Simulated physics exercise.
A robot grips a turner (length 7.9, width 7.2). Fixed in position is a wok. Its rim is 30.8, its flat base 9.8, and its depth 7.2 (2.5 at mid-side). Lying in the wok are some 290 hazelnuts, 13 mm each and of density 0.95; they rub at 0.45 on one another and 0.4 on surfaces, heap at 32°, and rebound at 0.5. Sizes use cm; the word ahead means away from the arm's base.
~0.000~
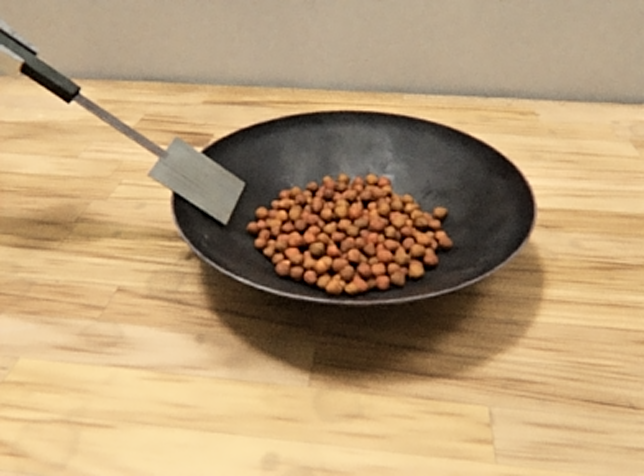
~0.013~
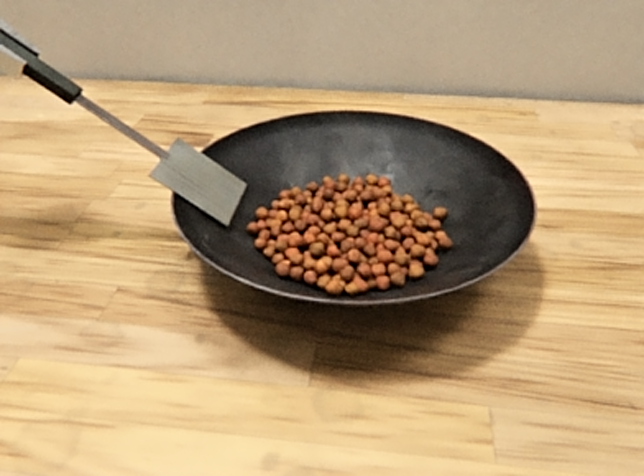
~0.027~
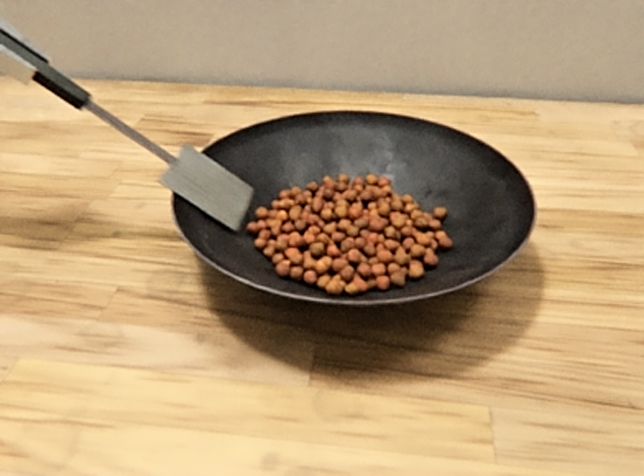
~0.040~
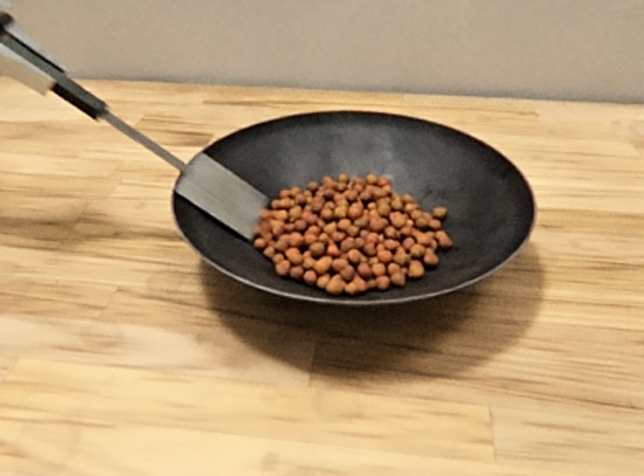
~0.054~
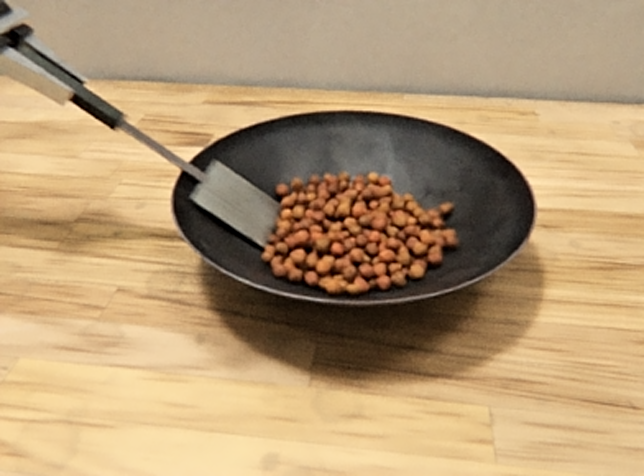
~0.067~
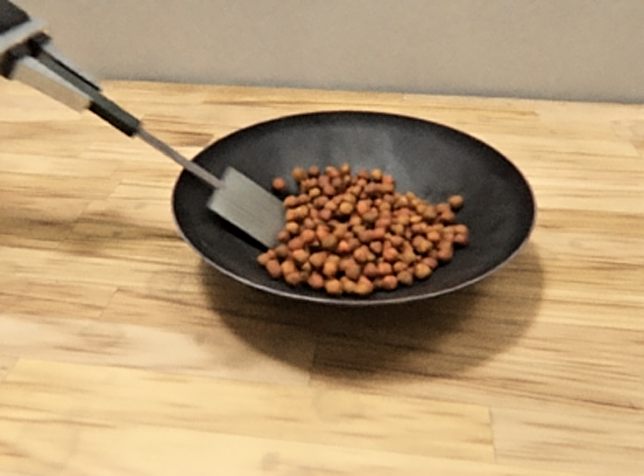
Robotic arm lowering a metal turner into a black wok and nudging a heap of brown nuts slightly to the right.
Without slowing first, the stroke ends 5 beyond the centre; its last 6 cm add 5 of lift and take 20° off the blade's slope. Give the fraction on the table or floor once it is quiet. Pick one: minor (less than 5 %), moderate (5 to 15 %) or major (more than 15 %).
Moderate.
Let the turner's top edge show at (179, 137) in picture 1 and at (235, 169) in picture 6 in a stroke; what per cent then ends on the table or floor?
Some 5 percent ends up on the table or floor.
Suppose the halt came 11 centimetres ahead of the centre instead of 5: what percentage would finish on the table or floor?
Near 35 per cent.
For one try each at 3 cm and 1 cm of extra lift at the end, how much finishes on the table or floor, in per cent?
I'd put it near 0 in a hundred, then near 0 in a hundred.
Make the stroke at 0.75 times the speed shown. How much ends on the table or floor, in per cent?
Around 0 percent would finish on the table or floor.
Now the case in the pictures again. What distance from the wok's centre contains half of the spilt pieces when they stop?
Roughly 48 cm.
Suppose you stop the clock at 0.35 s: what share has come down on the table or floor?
Share at that moment: Roughly 4 %.
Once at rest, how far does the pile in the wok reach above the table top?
About 6.0 cm above the table.
By 0.10 s, sloping 37°, highest piece 7 above the table; 288 in the wok.
By 0.13 s, sloping 30°, highest piece 7 above the table; 288 in the wok.
By 0.35 s, sloping 17°, highest piece 9 above the table; 267 in the wok, 10 on the table or floor, 11 on the blade or in flight.
By 1.40 s, sloping 17°, highest piece 5 above the table; 266 in the wok, 22 on the table or floor.
Final count, 266 in the wok, 22 on the table or floor. That is 8 % on the table or floor.
